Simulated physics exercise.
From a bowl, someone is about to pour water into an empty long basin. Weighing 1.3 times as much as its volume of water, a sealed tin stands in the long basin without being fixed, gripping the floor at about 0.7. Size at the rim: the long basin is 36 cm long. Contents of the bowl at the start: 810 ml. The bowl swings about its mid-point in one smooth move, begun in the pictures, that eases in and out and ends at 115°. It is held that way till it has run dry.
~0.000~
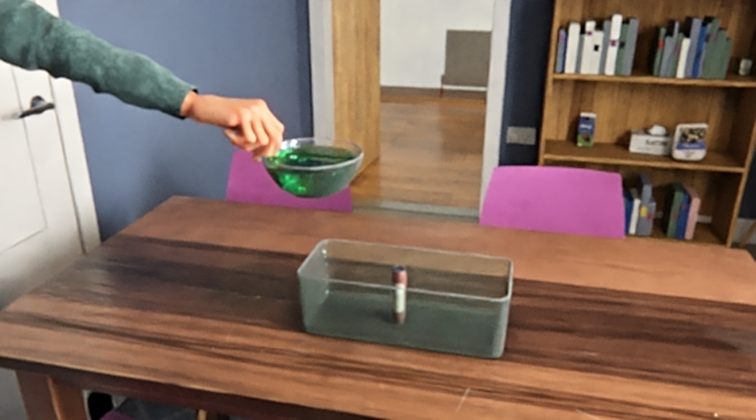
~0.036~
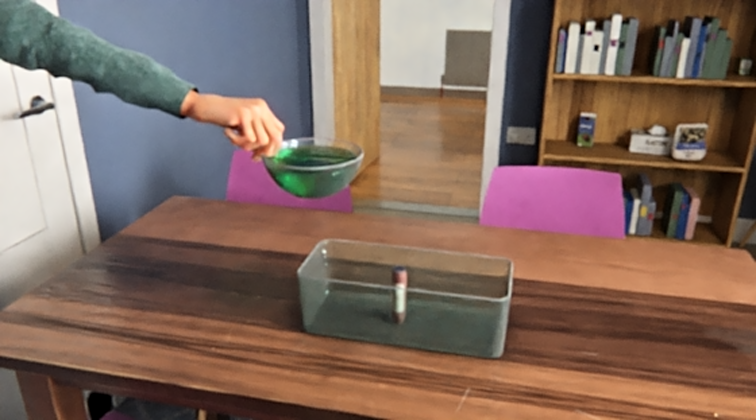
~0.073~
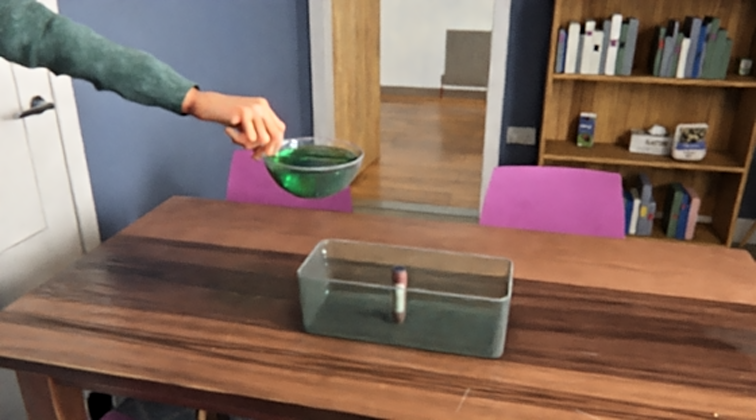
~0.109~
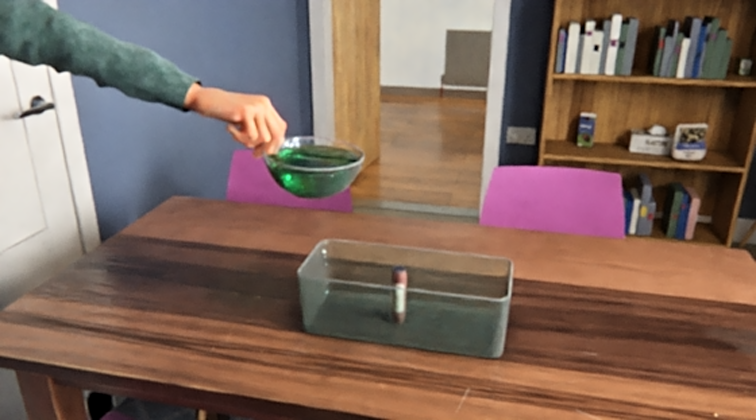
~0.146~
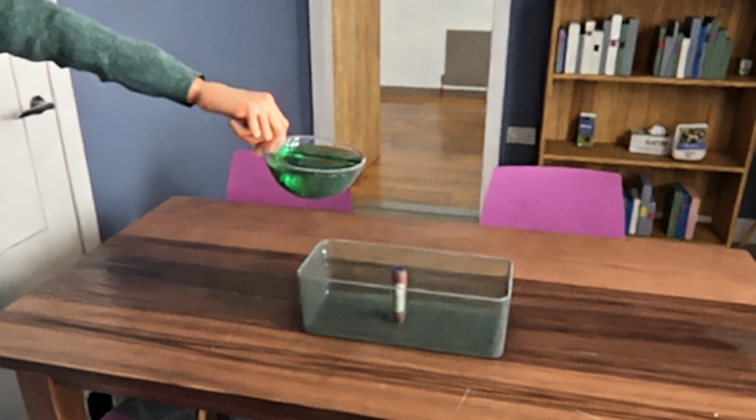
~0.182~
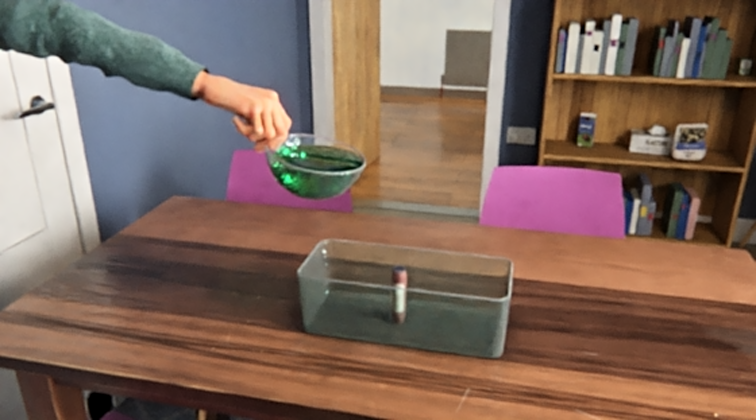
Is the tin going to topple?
Yes. Bet it can't stay vertical.
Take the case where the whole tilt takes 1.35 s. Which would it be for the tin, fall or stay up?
Then it remains upright.
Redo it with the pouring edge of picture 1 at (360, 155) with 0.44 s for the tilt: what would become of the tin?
Result: Tin tipped over.
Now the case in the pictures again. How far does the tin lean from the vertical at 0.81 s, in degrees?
Near 5 degrees.
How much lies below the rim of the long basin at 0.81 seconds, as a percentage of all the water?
I reckon close to 98 per cent.
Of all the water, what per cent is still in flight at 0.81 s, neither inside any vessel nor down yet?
About 2 percent.
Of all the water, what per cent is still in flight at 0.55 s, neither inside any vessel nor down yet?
Around 52 percent.
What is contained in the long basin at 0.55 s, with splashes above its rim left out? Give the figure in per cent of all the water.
22 %, more or less.
After 0.55 s the tilt is 77° and 25 per cent is still to pour; the tin stands where it began.
After 0.81 s the tilt is 112° and 0 per cent is still to pour; the tin leans 5°.
After 1.10 s the tilt is 115° and 0 per cent is still to pour; the tin leans 25°.
After 1.40 s the tilt is 115° and 0 per cent is still to pour; the tin lies on its side.
In the end the tin lies on its side.
